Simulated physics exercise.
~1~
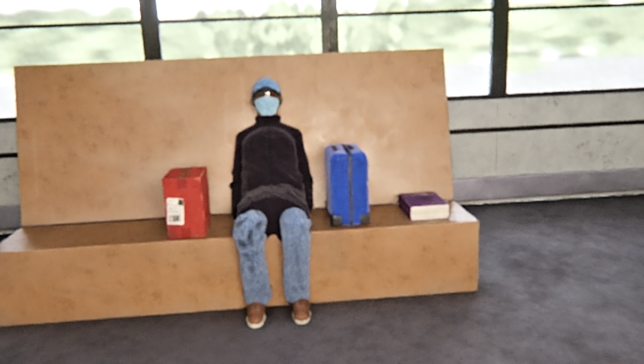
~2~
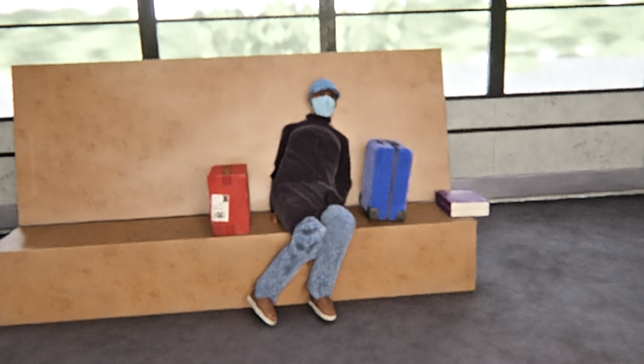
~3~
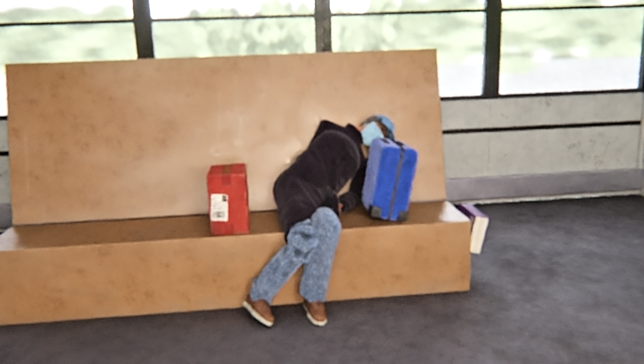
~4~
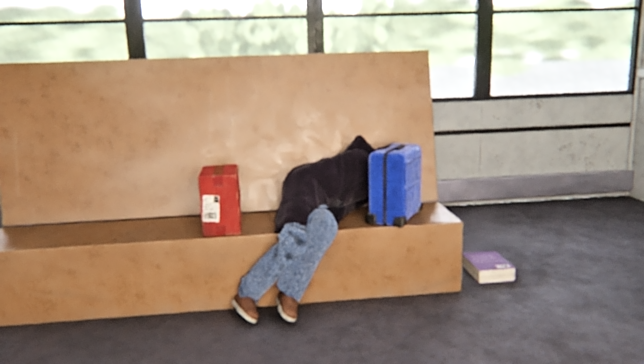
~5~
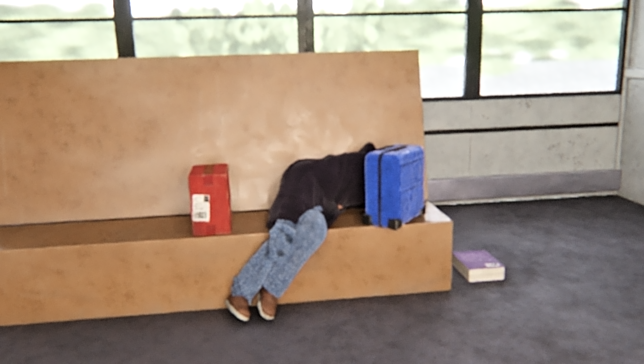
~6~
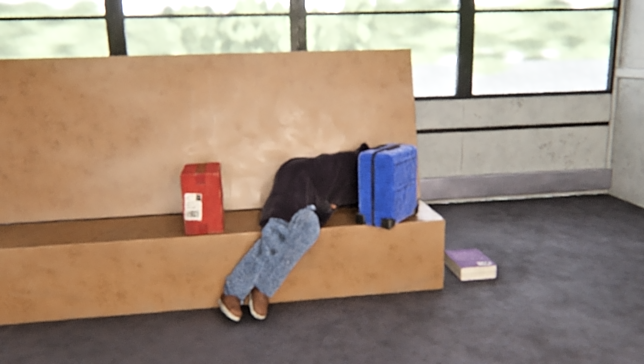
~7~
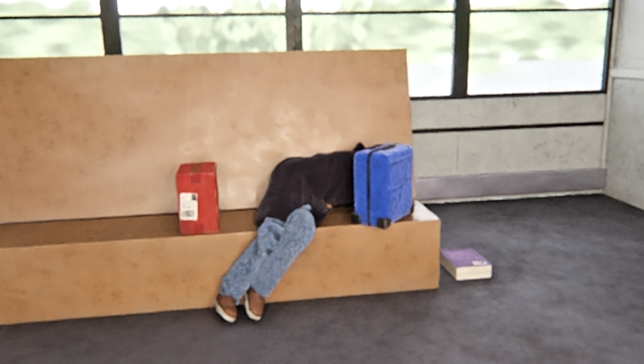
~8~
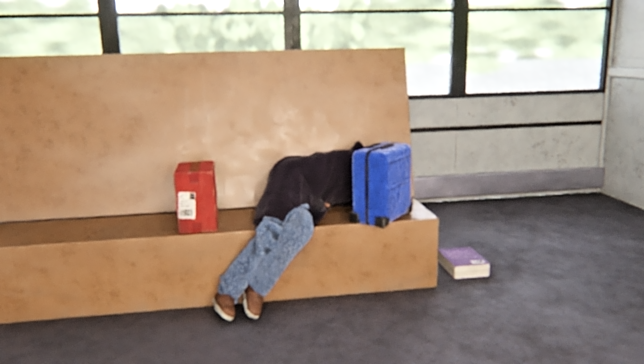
A masked passenger slumps right behind a blue suitcase as a purple book slides off the bench.
